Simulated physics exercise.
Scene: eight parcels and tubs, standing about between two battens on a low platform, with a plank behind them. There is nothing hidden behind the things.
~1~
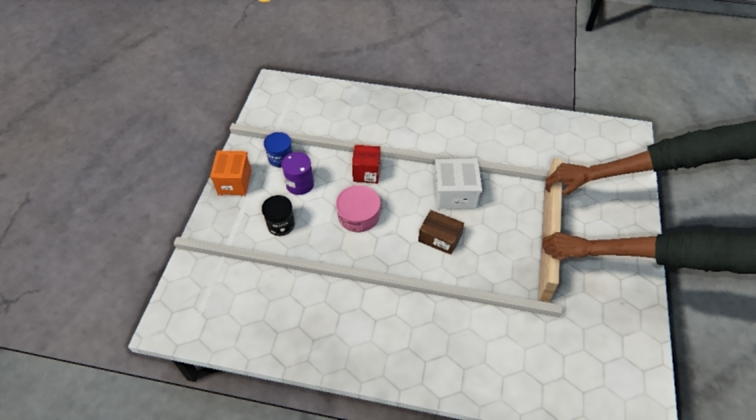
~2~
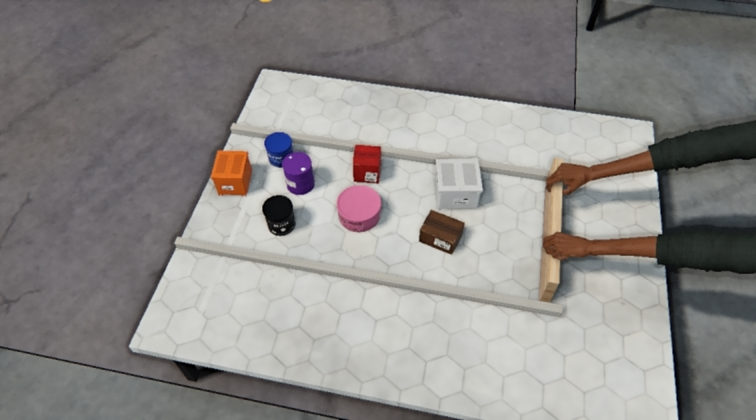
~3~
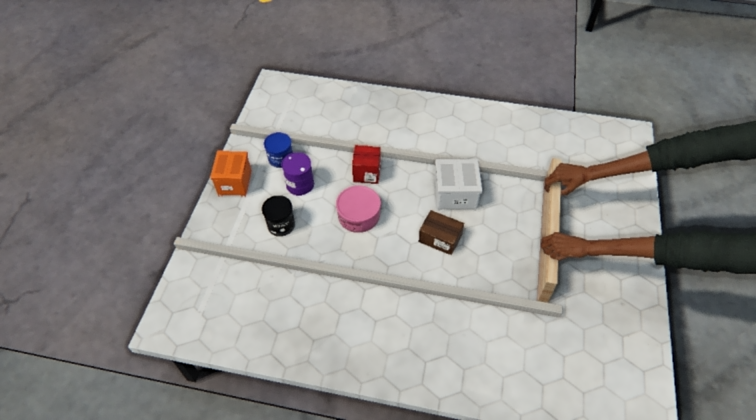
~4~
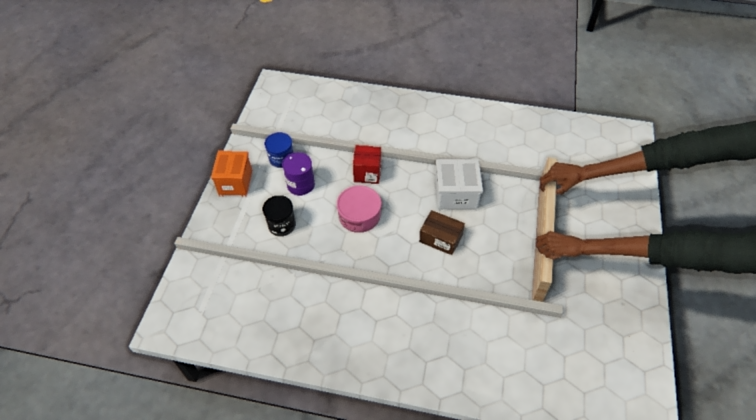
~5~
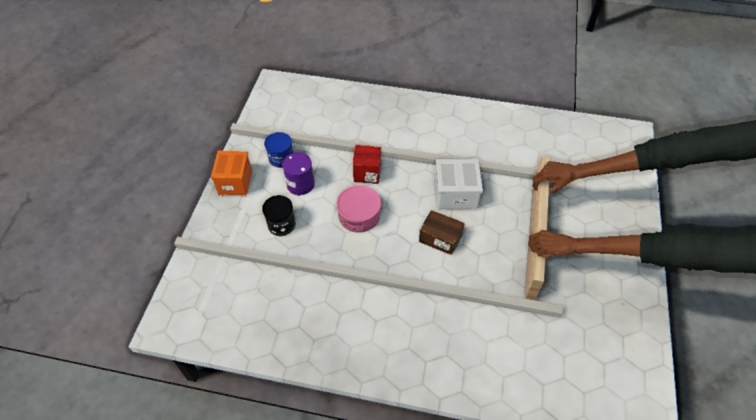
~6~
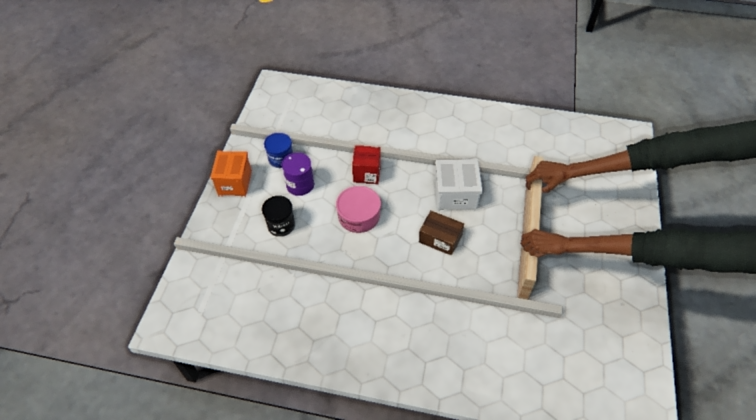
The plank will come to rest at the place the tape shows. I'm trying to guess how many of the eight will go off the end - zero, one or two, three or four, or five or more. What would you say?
Five at least fall.
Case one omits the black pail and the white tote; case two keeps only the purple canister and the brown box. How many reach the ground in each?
That makes 2 fallen, then 3 fallen in the other try.
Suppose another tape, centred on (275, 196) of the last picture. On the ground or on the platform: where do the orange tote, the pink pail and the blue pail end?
The orange tote leaves the top, the pink pail keeps its place and the blue pail leaves the top.
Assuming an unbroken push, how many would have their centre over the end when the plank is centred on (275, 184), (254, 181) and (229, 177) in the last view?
Respectively 2, 5 and 5.
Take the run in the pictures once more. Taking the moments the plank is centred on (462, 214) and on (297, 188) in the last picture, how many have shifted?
First 2, then 8.
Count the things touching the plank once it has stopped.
All in all, 3.
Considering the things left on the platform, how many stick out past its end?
Count of overhanging things: 0.
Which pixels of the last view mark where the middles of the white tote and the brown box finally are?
Okay, so first (243, 149), and next (225, 201).
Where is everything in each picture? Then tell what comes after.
In the first picture, orange tote (232, 174); blue pail (279, 150); black pail (279, 216); plank (551, 228); tape (251, 191).
In the second picture, blue pail (280, 150); pink pail (359, 209).
In the third picture, black pail (279, 216); plank (550, 228).
In the fourth picture, orange tote (233, 174); red parcel (367, 165).
In the fifth picture, blue pail (280, 150); white tote (457, 185).
In the sixth picture, orange tote (232, 174); blue pail (279, 151); black pail (279, 217); plank (531, 226); tape (251, 192).
Soon after, none off yet; orange tote at rest near (232, 174); blue pail at rest near (279, 151); black pail at rest near (279, 217).
After that, none off yet; orange tote displaced a little near (215, 171); blue pail displaced well along near (240, 138); black pail displaced about its own width near (240, 222).
In the end, the number that fall off is five or more; gone, pink pail, red parcel, purple canister, blue pail and orange tote.
